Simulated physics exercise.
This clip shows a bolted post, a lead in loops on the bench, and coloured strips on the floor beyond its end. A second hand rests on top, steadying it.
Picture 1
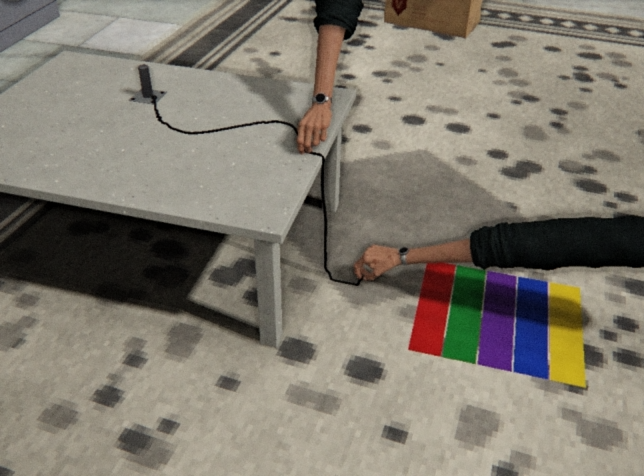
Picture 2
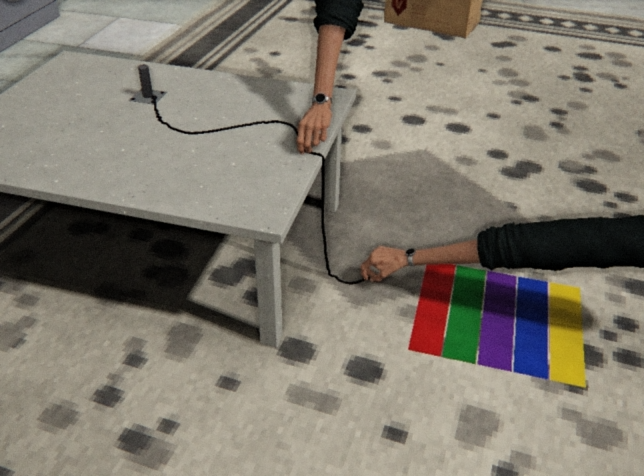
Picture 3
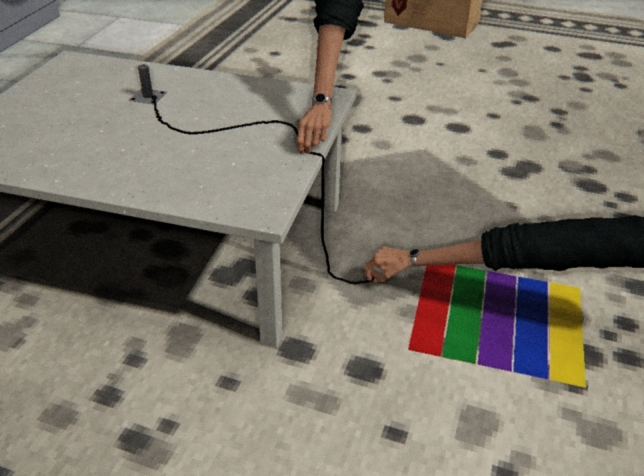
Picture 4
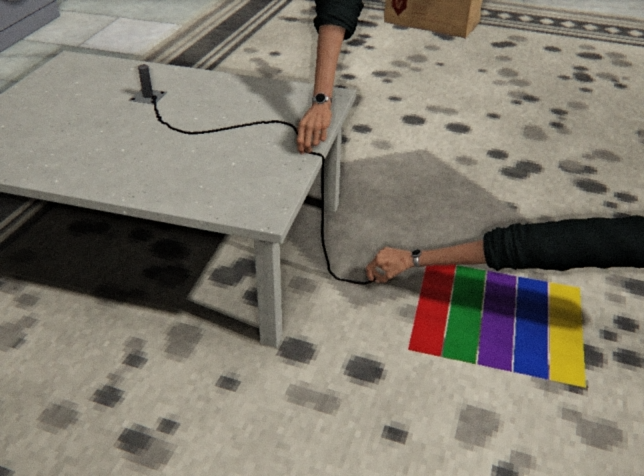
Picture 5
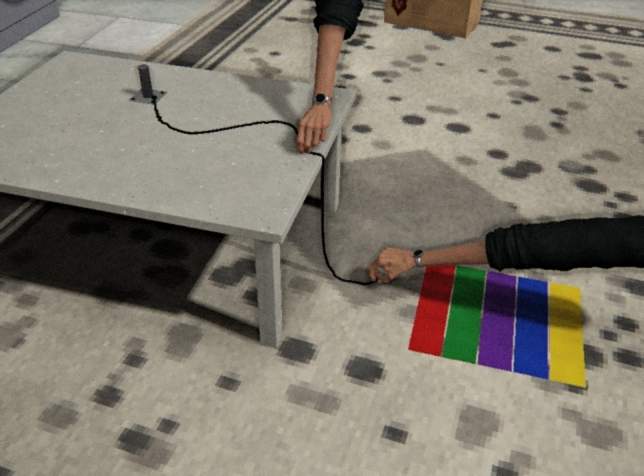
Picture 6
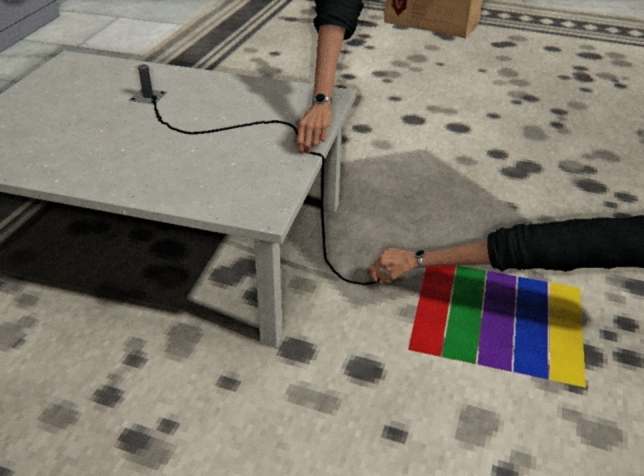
At first, a black cord curves across a grey table from a small upright post, one hand pressing it near the edge while another holds its hanging end left of five coloured floor strips. The lower hand then shifts very slightly right, drawing the end along, while the upper hand stays still.
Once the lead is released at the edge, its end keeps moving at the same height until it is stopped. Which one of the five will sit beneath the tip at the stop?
The blue strip will.
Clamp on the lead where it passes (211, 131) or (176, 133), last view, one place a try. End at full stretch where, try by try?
(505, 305), then (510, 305).
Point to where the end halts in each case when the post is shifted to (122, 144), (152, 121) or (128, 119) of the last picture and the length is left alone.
Try by try: (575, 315), (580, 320) and (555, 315).
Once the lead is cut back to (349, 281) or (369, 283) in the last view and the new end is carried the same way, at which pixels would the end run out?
It would end up close to (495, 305), then close to (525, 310).
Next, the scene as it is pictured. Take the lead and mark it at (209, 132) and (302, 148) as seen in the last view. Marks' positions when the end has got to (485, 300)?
Well, the first one sits at (251, 122), and the second one sits at (339, 187).
Soon after, end near (485, 300); over purple.
Then, end near (522, 307); over blue.
At full stretch, end near (542, 311); over blue. The blue one.
